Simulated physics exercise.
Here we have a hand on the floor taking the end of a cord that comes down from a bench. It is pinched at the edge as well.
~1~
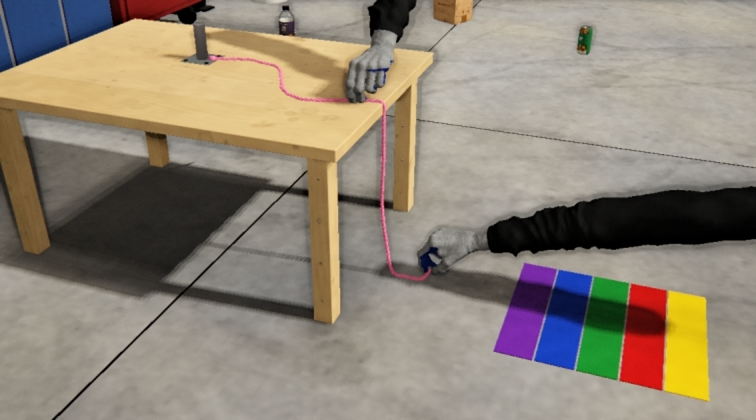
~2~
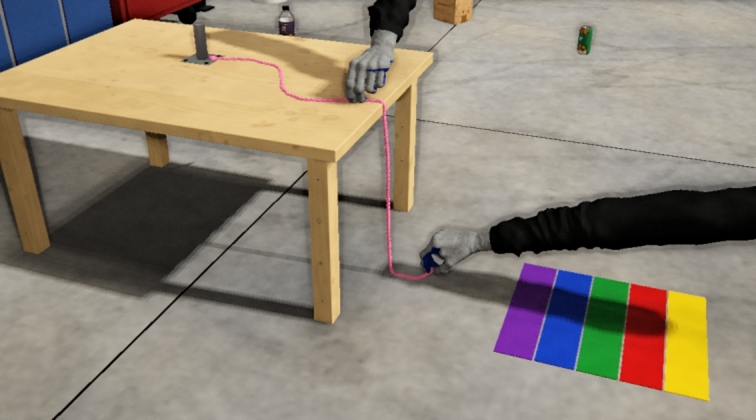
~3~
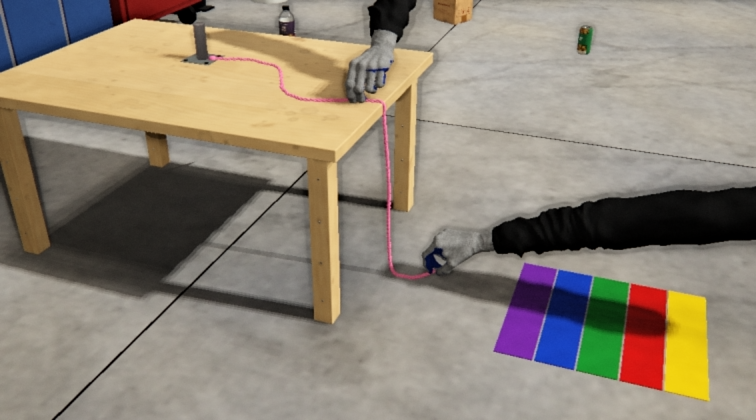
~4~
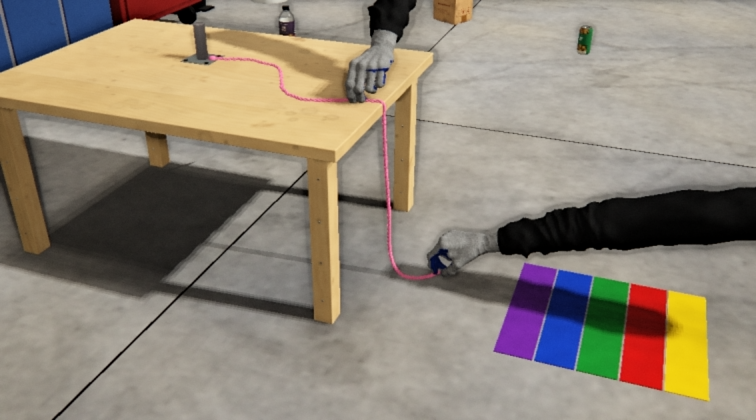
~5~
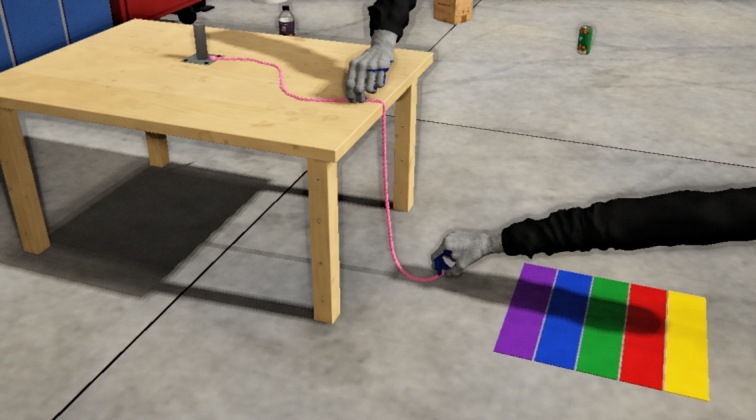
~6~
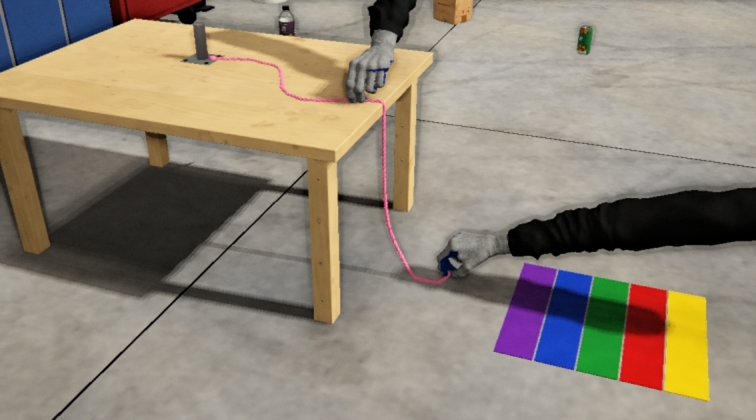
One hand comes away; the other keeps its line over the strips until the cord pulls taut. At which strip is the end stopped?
It halts on the green strip.
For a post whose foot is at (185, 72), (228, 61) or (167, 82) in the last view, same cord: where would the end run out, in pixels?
Near (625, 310), (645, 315) and (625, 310).
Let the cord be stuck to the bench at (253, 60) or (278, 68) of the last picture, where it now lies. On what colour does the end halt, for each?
It would be green; green.
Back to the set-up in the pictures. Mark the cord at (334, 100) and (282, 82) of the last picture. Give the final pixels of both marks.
About (383, 103), and the other about (309, 83).
Soon after, end near (548, 294); over purple.
After that, end near (588, 302); over blue.
At the stop, end near (611, 307); over green. Over green.
